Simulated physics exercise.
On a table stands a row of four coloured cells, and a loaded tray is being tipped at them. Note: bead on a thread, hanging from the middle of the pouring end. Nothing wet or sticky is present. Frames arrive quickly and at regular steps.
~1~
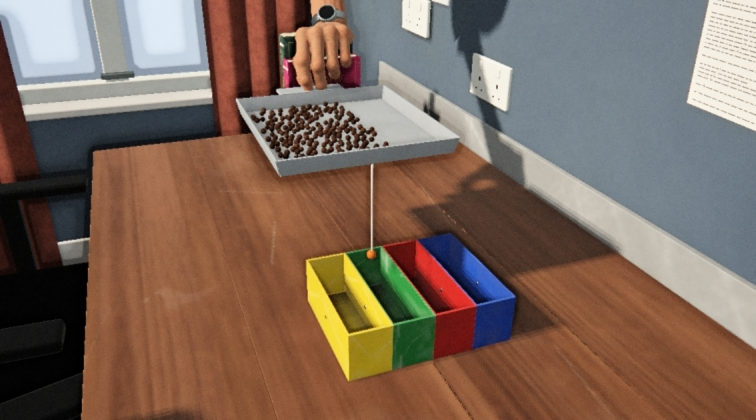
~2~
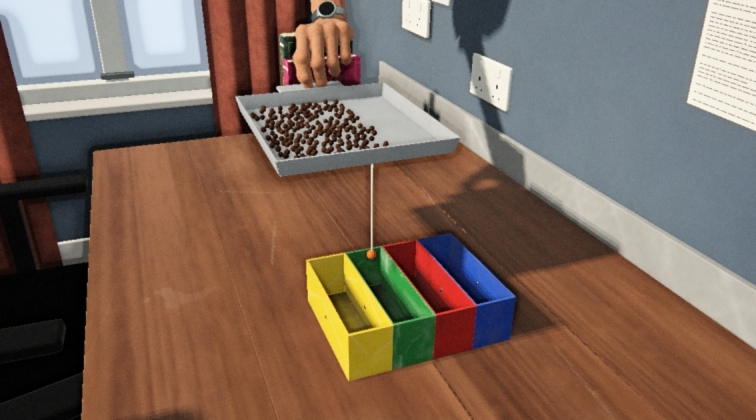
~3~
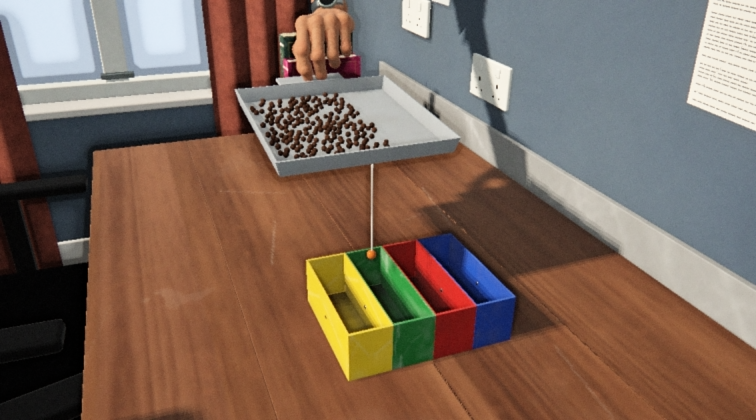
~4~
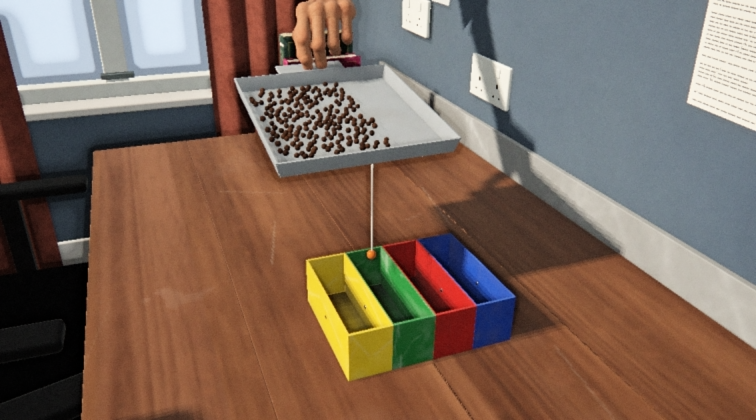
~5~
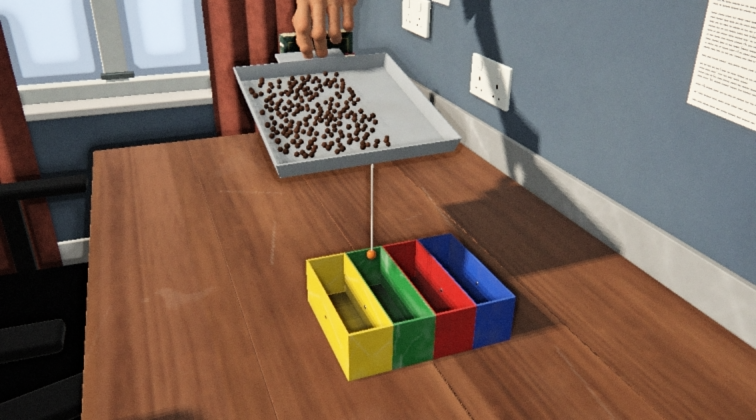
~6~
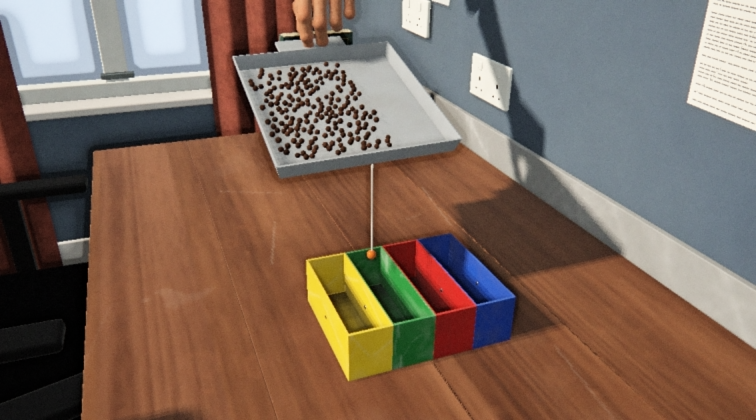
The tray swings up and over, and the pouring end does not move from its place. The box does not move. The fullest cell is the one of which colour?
The fullest cell is the yellow one.
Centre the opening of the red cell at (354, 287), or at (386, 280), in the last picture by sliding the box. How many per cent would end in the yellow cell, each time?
I'd expect some 10 percent, and then some 40 percent.
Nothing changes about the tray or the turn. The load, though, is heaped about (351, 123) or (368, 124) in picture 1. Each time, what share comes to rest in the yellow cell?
Try 1: 30 %; try 2: 20 %.
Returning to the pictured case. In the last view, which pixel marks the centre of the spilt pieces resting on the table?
About (299, 367).
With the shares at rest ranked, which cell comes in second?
The runner-up is the green cell.
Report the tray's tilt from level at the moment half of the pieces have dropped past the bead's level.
That happens at around 105°.
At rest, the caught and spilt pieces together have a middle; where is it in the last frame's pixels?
(349, 347).
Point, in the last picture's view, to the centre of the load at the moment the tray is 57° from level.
Somewhere around pixel (334, 154) in the last picture.
Just after the last frame, tray tipped steeply; almost all on the tray; just a few falling or outside the box.
A moment on, tray tipped right over; the larger part on the tray; just a few in the yellow cell; about a tenth falling or outside the box.
Further on, tray tipped past a quarter turn; roughly a third in the yellow cell; roughly a quarter in the green cell; about a tenth in the red cell; just a few in the blue cell; roughly a third falling or outside the box.
When it is over, tray tipped past a quarter turn; roughly a third in the yellow cell; roughly a quarter in the green cell; about a tenth in the red cell; just a few in the blue cell; roughly a third outside the box.
